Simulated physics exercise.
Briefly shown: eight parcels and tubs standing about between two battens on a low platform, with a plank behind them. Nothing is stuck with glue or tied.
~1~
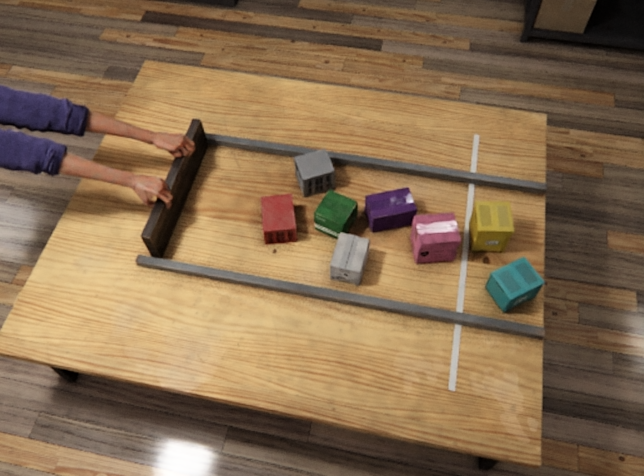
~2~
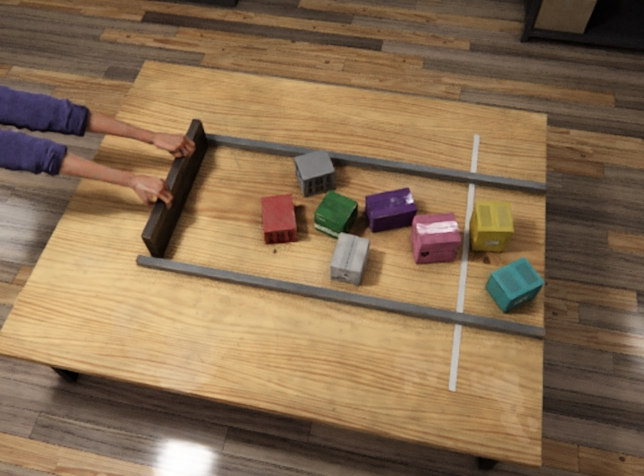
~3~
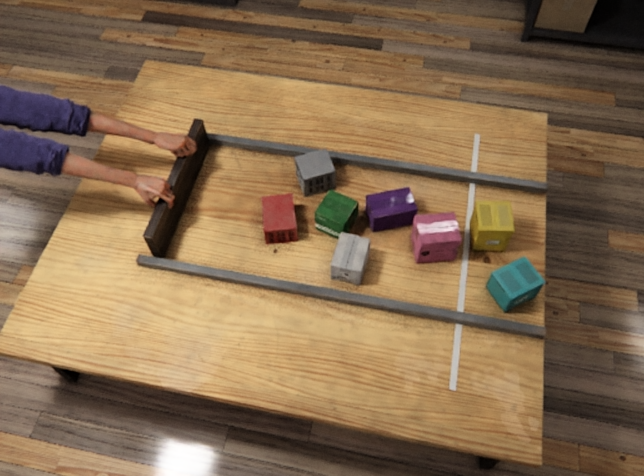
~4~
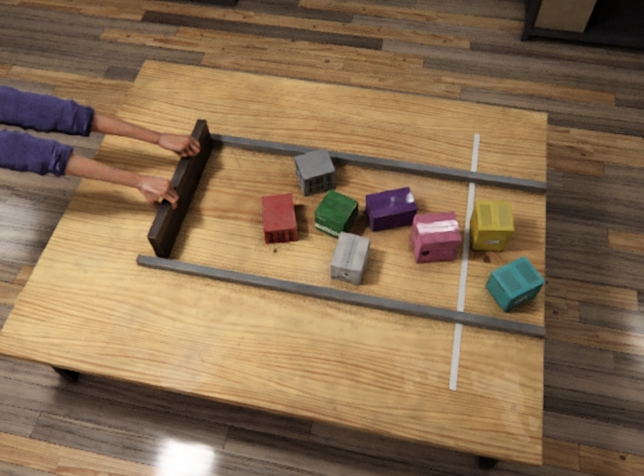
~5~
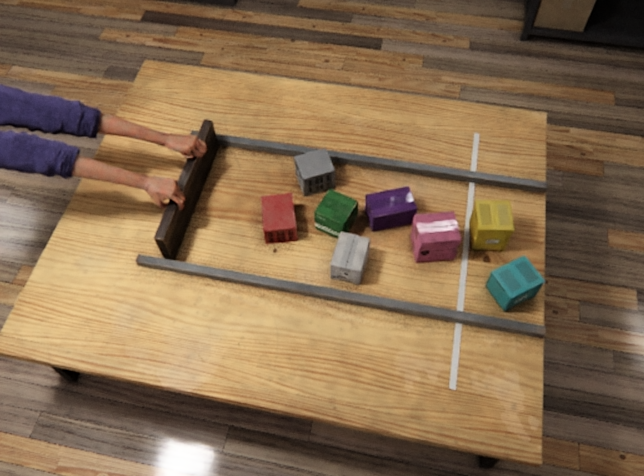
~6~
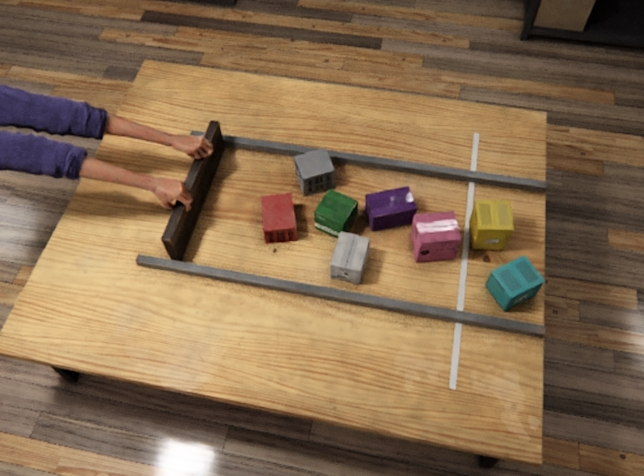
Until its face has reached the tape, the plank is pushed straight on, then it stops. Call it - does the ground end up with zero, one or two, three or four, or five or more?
The ground ends up with one or two.
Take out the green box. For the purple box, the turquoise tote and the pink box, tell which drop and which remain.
Outcome: Purple box is not lost; turquoise tote is not lost; pink box is not lost.
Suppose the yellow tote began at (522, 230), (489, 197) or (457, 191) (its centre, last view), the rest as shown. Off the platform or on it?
Spot by spot: It ends up off; it ends up off; it ends up off.
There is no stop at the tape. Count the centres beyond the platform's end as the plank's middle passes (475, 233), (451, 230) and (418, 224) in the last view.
That makes 1, 0, 0.
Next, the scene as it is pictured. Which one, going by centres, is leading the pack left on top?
Purple box, foremost.
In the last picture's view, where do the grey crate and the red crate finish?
They come to rest around (489, 200) and (483, 255).
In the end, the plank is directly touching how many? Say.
The number is 3.
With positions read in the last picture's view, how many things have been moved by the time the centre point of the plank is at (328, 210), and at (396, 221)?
The first count is 5, and then it's 7.
Soon after, none off yet; turquoise tote at rest near (514, 284); yellow tote at rest near (490, 226); pink box at rest near (435, 237).
Then, none off yet; turquoise tote at rest near (514, 284); yellow tote moved a little near (498, 227); pink box moved about its own width near (459, 244).
By the end, the number that fall off is one or two; fallen, yellow tote.
